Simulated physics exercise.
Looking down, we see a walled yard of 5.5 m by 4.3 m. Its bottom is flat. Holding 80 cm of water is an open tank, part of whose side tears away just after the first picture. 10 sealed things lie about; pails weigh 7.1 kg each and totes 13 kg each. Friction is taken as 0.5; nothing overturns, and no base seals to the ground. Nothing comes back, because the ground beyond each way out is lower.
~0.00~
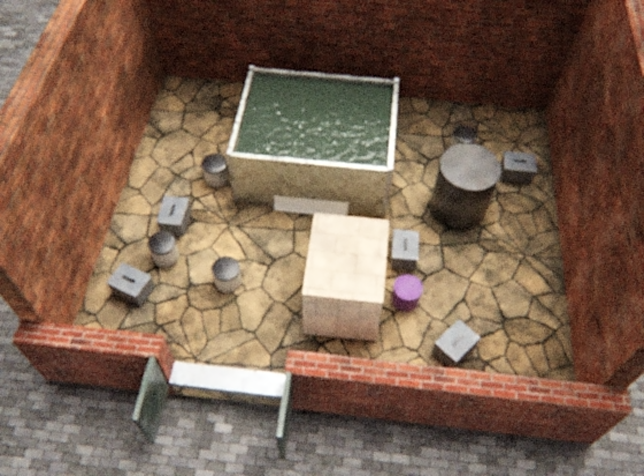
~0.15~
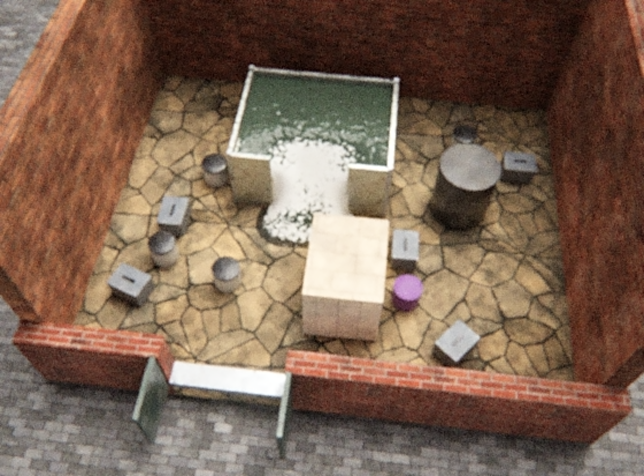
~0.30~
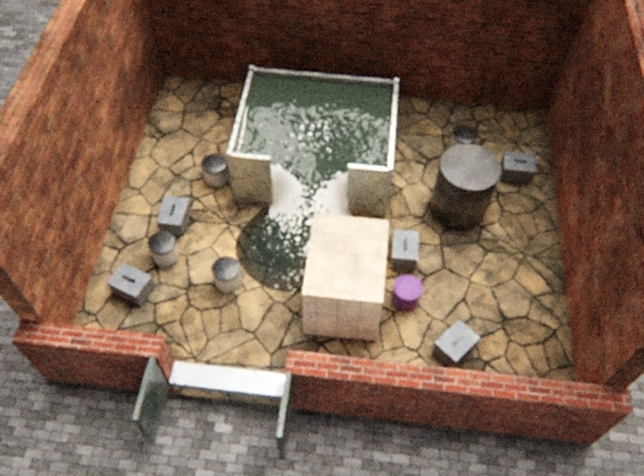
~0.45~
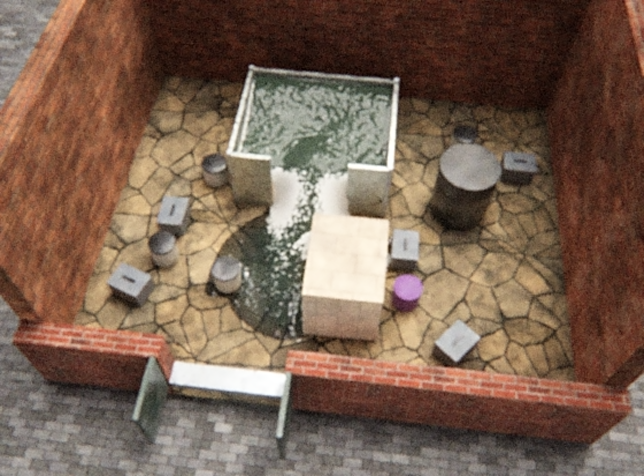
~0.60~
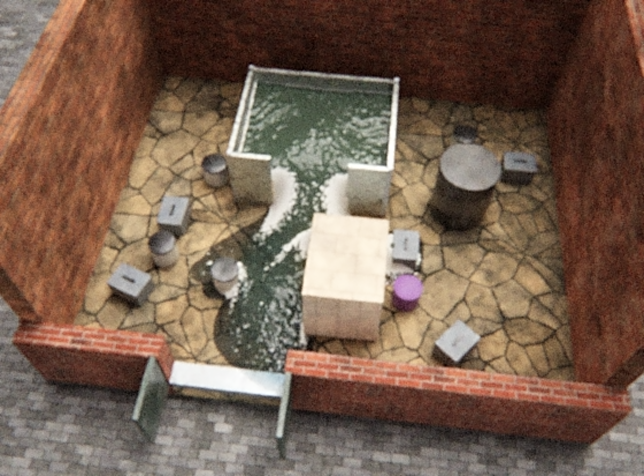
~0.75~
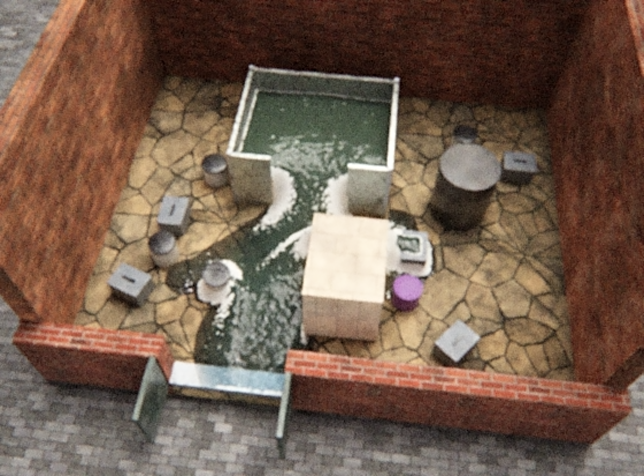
In a brick-walled yard, a tank's front opens and water spreads across the stone floor.
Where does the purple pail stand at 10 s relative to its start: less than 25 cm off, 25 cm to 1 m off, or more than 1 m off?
Essentially unmoved.
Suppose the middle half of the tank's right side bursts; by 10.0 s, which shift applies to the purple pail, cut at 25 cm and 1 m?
Well, the purple pail goes a long way then.
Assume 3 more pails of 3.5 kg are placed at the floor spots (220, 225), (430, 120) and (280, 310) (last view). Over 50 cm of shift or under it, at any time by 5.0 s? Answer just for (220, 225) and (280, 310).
In that order: Short of it, past it.
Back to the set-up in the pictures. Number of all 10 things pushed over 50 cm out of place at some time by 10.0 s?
The total is 4.
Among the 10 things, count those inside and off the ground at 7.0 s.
At that moment it comes to 0.
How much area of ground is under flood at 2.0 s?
Some 15 m2 of it.
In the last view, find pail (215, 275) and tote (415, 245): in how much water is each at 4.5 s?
4 and 10 cm.
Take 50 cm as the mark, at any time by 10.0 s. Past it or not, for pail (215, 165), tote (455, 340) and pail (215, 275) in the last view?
Well, going one by one, it's not that far, not that far and too far.
After 2.0 s the purple pail is near (408, 287), 0.0 m from its start, aground; 0 of 10 are out; 1 afloat.
After 4.5 s the purple pail is near (408, 287), 0.0 m from its start, aground; 0 of 10 are out; 0 afloat.
After 7.0 s the purple pail is near (408, 287), 0.0 m from its start, aground; 0 of 10 are out; 0 afloat.
After 10.0 s the purple pail is near (408, 287), 0.0 m from its start, aground; 0 of 10 are out; 0 afloat.
